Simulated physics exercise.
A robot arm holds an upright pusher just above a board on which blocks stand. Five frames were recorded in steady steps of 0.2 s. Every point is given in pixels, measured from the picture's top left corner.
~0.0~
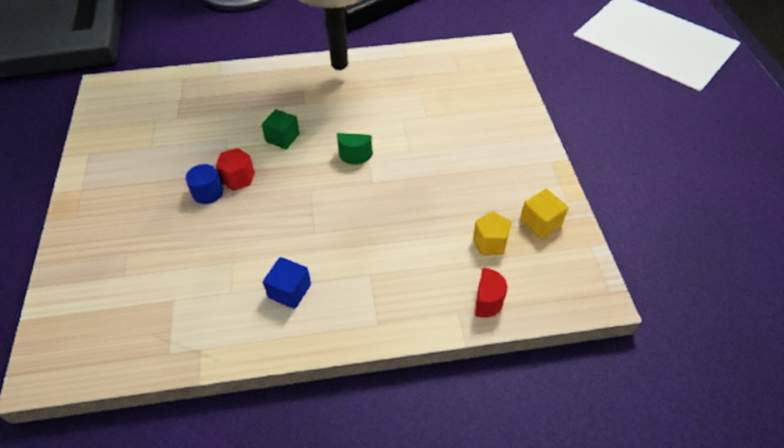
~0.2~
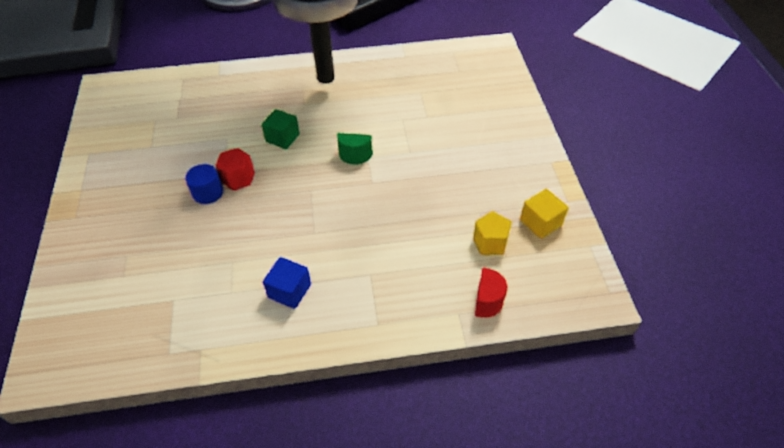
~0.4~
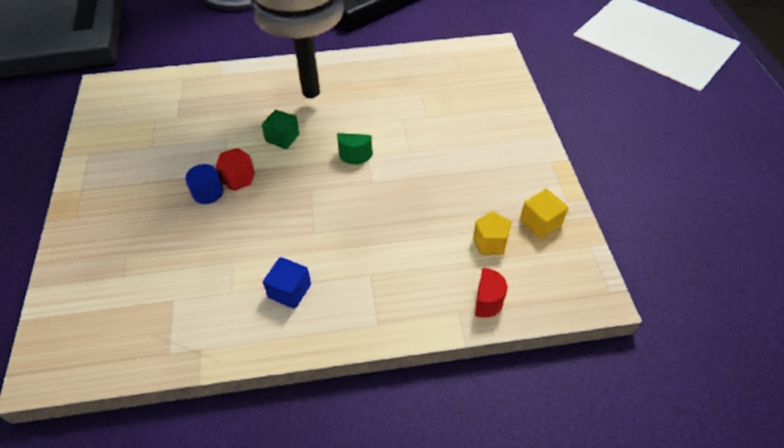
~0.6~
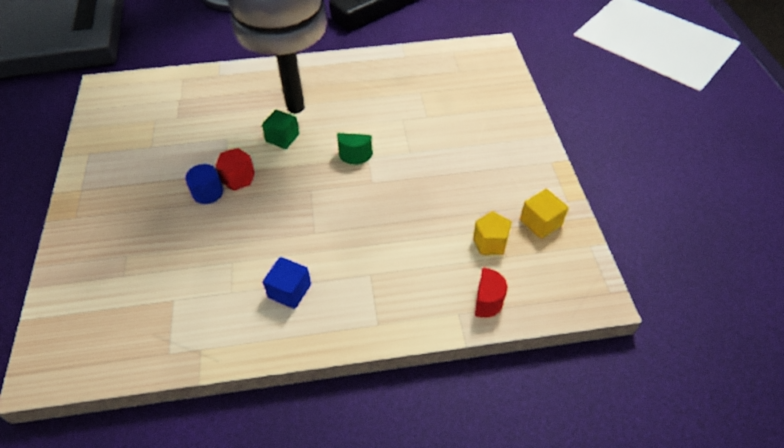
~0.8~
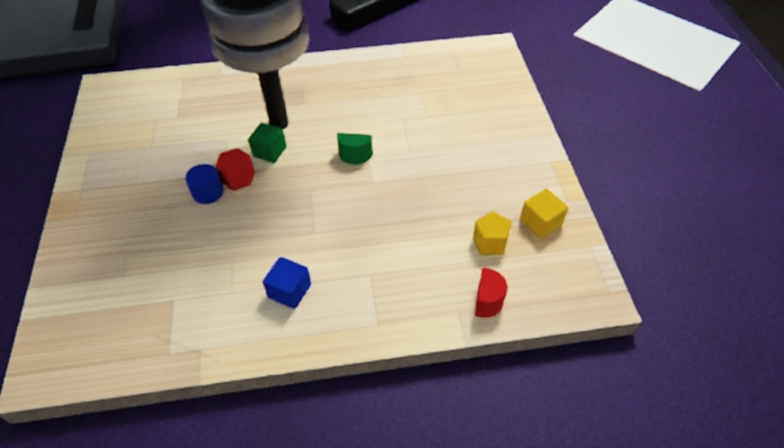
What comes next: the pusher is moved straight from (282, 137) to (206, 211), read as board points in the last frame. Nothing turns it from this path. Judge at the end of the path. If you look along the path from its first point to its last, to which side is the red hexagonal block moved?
The shift goes left.
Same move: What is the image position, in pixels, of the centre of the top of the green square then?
The top centre is at (193, 214).
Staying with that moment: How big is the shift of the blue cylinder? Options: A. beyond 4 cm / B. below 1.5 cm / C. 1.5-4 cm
That would be A.
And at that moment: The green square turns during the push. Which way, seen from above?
Spin direction: Counter-clockwise.
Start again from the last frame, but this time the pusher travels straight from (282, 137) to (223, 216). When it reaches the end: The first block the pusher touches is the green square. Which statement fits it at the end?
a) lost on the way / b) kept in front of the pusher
b.
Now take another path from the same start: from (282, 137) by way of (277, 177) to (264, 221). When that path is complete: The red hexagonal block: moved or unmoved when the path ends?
Well, the red hexagonal block shifts from its place.
On the path given first. One third of the way, pusher at (254, 147); blue cylinder at (183, 187); red hexagonal block at (217, 176); green square at (241, 158).
Two thirds of the way, pusher at (228, 172); blue cylinder at (167, 201); red hexagonal block at (199, 208), turned 25° anticlockwise; green square at (217, 185), turned 15° anticlockwise.
At the end, pusher at (201, 199); blue cylinder at (166, 201); red hexagonal block at (179, 240), turned 35° anticlockwise; green square at (193, 214), turned 20° anticlockwise.
